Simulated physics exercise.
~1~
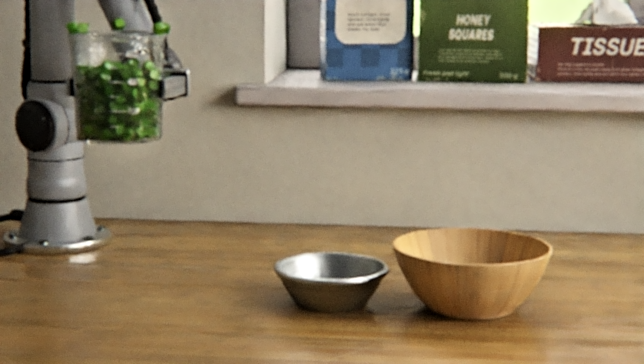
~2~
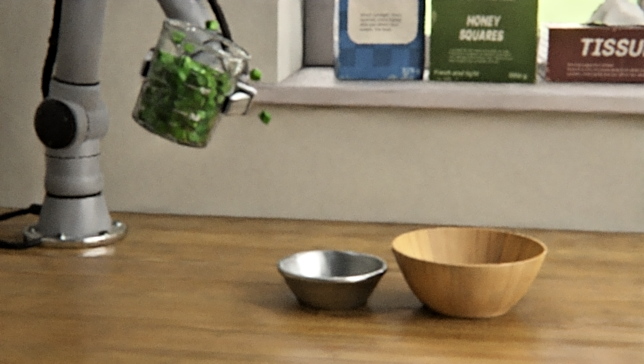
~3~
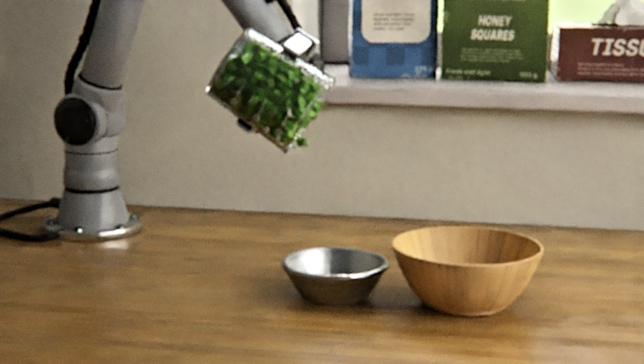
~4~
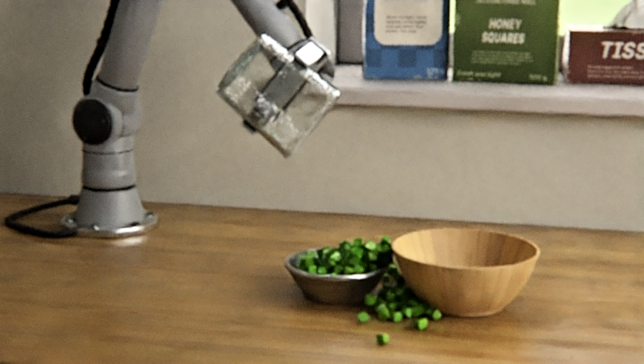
Robot arm tipping a clear beaker of green vegetable dice, filling a small metal bowl and scattering pieces beside a wooden bowl.
